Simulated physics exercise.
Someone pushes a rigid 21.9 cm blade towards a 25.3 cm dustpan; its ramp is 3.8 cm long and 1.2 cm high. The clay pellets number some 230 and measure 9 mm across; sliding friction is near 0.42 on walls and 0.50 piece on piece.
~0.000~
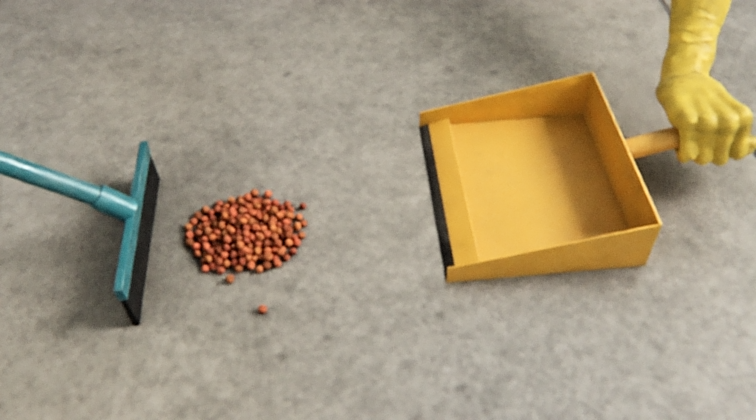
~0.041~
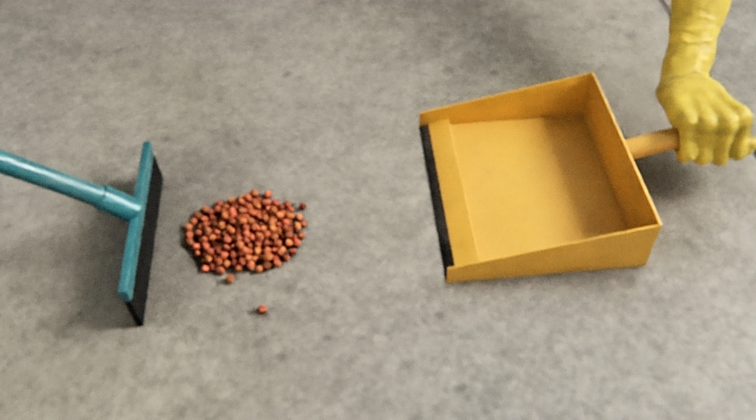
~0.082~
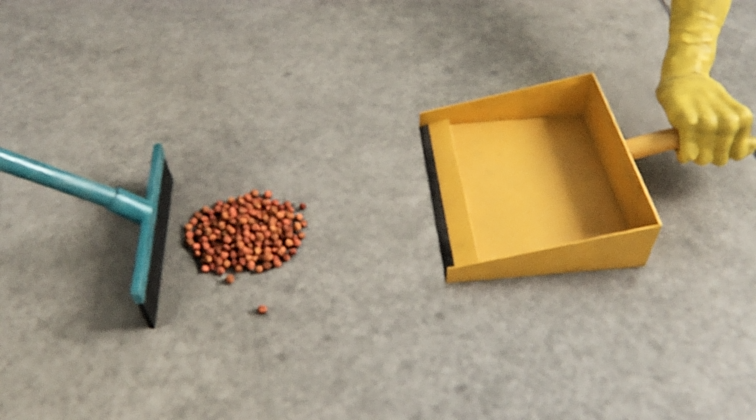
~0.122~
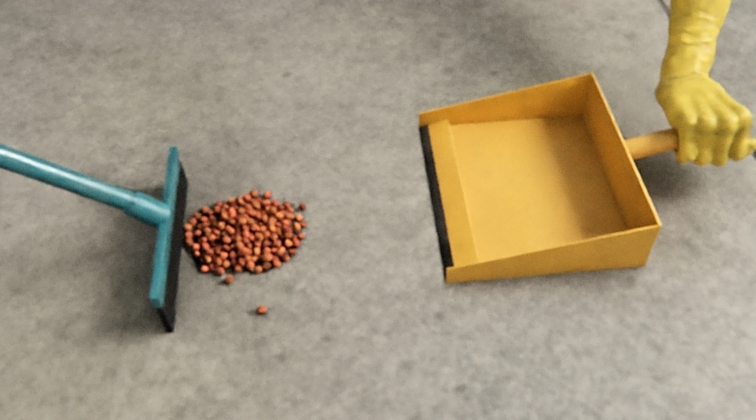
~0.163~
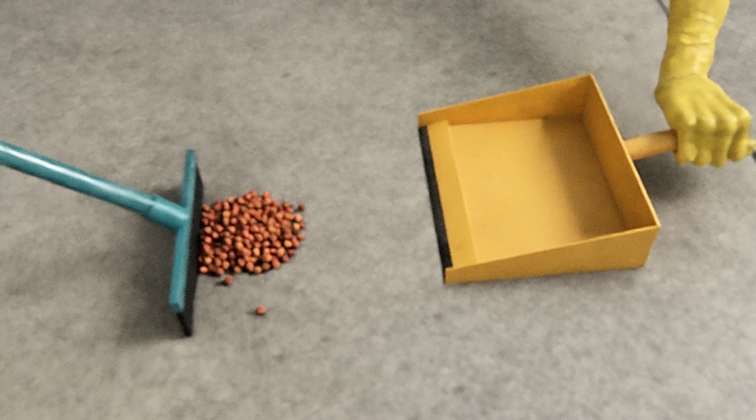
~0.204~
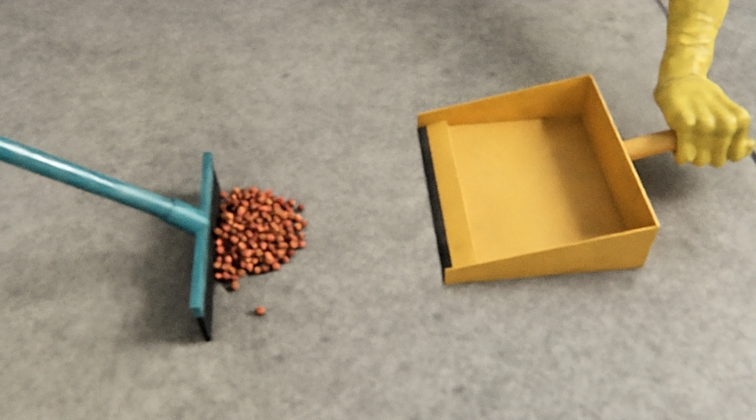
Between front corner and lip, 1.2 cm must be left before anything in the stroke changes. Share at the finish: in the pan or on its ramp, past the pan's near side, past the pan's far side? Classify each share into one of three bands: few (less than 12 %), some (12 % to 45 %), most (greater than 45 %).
Classification: Pan - some, near side - some, far side - few.
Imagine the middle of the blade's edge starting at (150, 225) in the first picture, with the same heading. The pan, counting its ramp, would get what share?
About 40 per cent.
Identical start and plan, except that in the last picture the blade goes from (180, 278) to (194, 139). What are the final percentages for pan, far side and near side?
Final per cent - pan 55, far 0, near 0.
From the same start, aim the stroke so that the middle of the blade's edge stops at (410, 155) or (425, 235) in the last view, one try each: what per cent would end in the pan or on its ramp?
About 50 and 60 per cent.
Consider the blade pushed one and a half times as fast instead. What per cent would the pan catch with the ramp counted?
I'd put it at roughly 35 per cent.
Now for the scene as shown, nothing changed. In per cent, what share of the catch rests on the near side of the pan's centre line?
100 per cent.
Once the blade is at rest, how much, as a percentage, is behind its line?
Some 25 percent of it.
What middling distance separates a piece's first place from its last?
It comes to some 24 cm.
After 0.43 s, middle of the blade 14 cm from the lip; 0 % over the lip, far side 0 %, near side 5 %.
After 0.59 s, middle of the blade 5 cm from the lip; 0 % over the lip, far side 0 %, near side 20 %.
After 0.86 s, middle of the blade 1 cm from the lip; 30 % over the lip, far side 0 %, near side 20 %.
In the end, at 1.3 s, pan 30 %, near side 20 %, far side 0 %, in front of the lip or behind the blade 45 %.
